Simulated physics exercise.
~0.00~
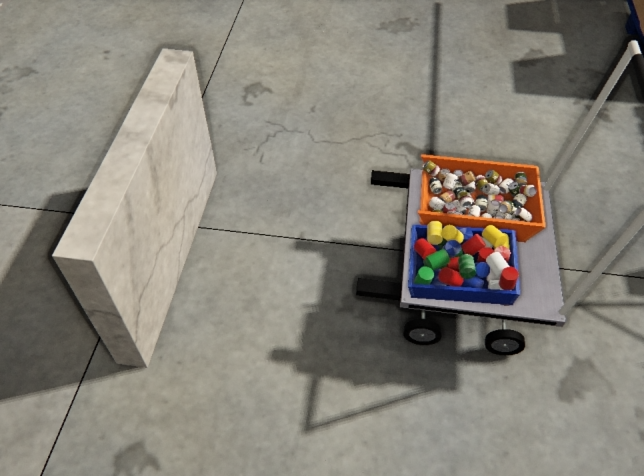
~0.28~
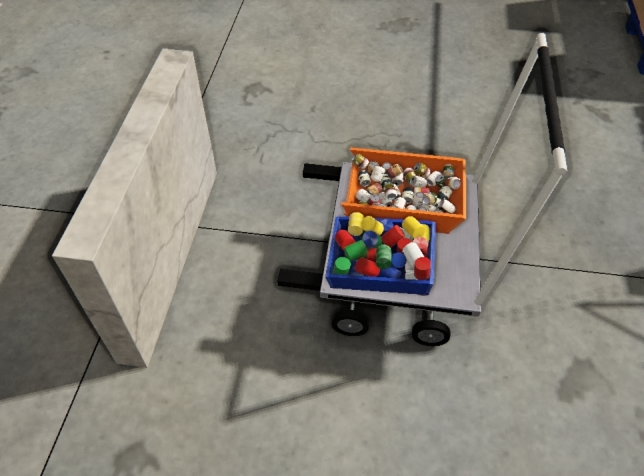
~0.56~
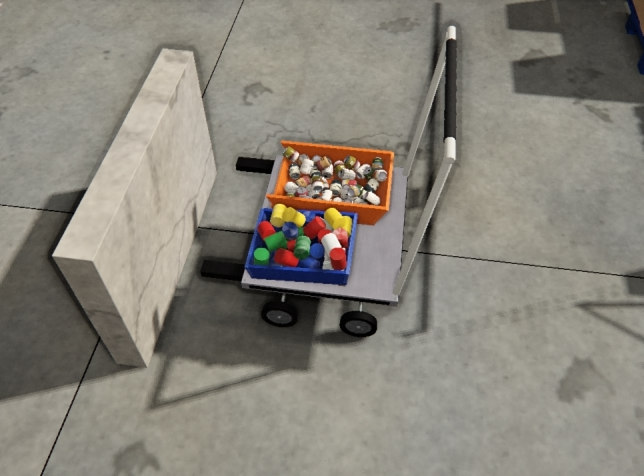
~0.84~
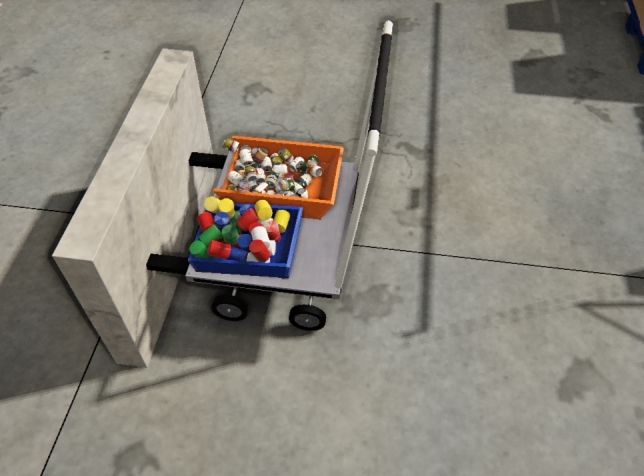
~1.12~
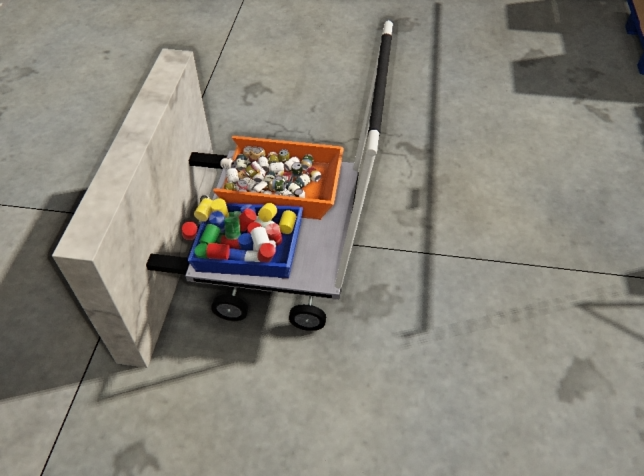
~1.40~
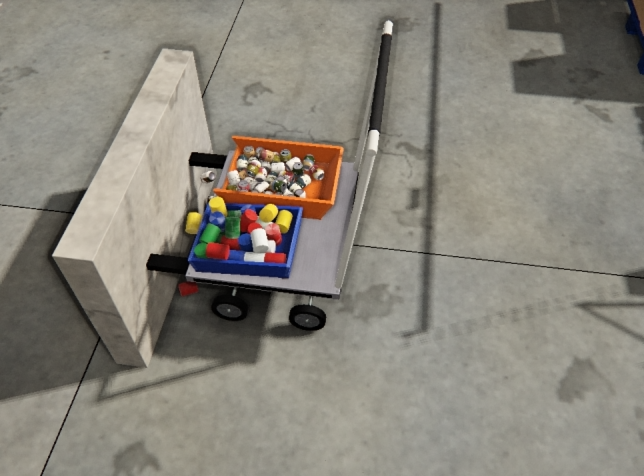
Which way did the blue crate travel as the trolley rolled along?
The blue crate moved left, riding on the trolley until it stopped at the pale wall.
